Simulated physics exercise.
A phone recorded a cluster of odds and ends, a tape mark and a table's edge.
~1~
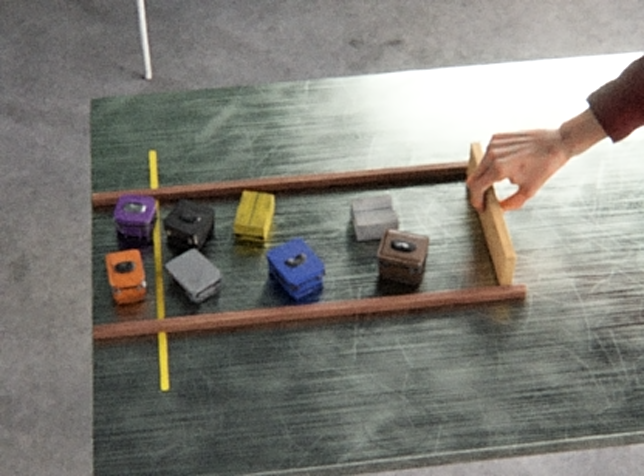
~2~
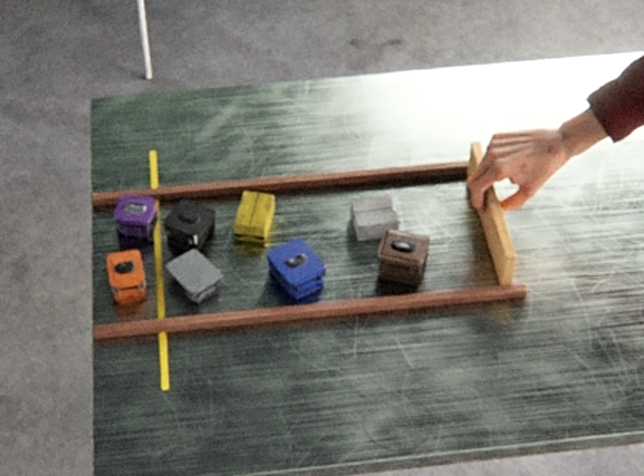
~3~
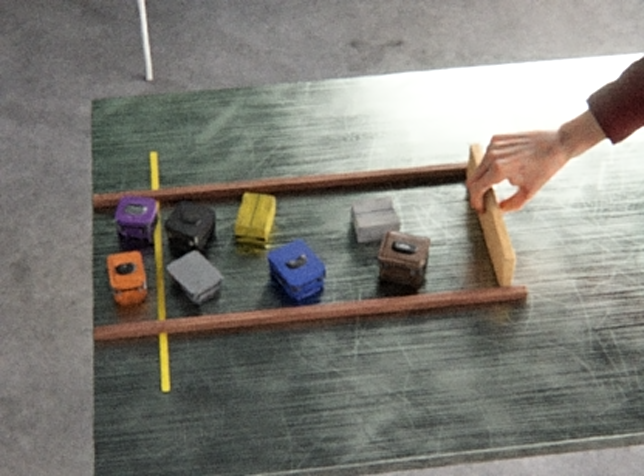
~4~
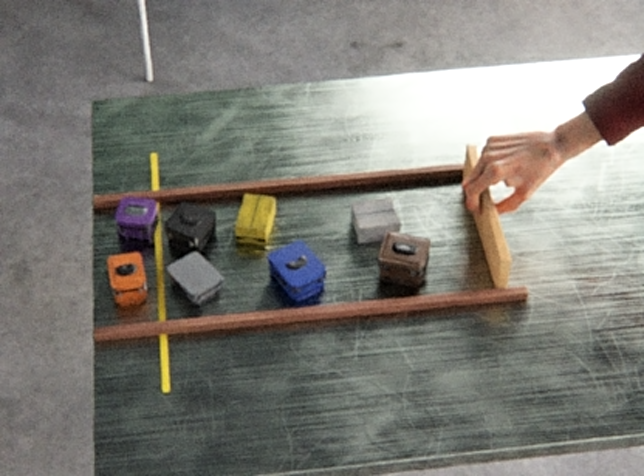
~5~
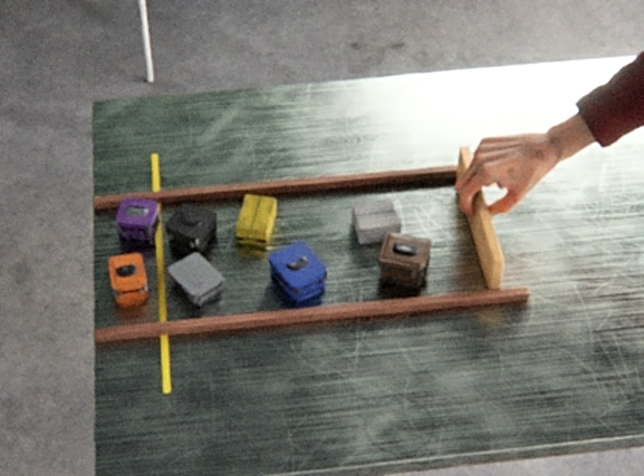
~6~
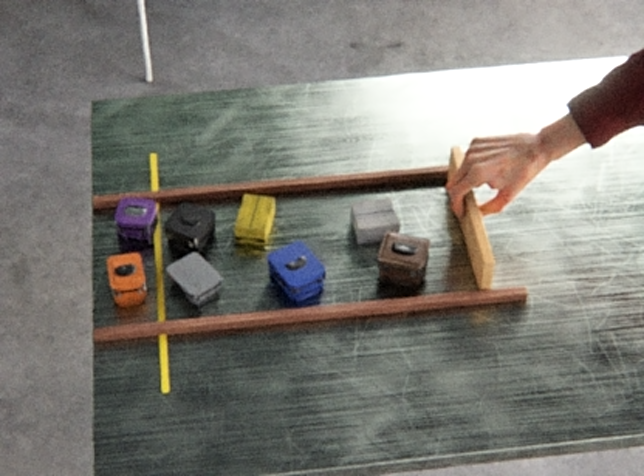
Hand sliding a wooden board slightly left between two wooden rails, while the small coloured cases and boxes stay still.
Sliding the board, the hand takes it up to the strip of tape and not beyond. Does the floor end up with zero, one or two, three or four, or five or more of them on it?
It ends up with three or four.
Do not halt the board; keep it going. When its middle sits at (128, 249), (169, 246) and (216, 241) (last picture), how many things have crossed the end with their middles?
Taking the three positions in turn, the counts come to 6, 4 and 2.
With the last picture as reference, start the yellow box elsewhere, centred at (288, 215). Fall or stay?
Observed: The yellow box stays in place.
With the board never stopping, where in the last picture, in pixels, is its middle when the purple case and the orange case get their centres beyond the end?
The middle is at (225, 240) when it's the purple case, and at (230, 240) when it's the orange case.
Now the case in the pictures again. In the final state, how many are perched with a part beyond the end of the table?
That comes to 2 of them.
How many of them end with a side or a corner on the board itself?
2 touch it.
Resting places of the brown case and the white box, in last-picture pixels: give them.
They end up close to (137, 291) and (137, 243).
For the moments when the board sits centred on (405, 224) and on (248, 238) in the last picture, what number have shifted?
At the first spot the count is 1, and at the second it is 8.
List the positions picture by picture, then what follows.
Orange case (126, 277); purple case (136, 217); grey case (194, 277); board (490, 213); tape (158, 260), in the first picture.
Purple case (136, 218); blue case (296, 269), in the second picture.
Grey case (195, 279); board (490, 214), in the third picture.
Orange case (128, 279); yellow box (256, 219), in the fourth picture.
Purple case (138, 221); white box (376, 221), in the fifth picture.
Orange case (127, 279); purple case (137, 221); grey case (195, 280); board (470, 218); tape (159, 263), in the sixth picture.
Soon after, none off yet; orange case at rest near (127, 279); purple case at rest near (137, 221); grey case at rest near (195, 280).
After that, none off yet; orange case at rest near (127, 279); purple case at rest near (137, 221); grey case displaced a little near (180, 280).
And then, one off so far; orange case on its side near (61, 333); purple case tilting well over near (64, 248); grey case displaced well along near (102, 285).
In the end, the number that fall off is three or four; gone, black case, grey case, purple case and orange case.
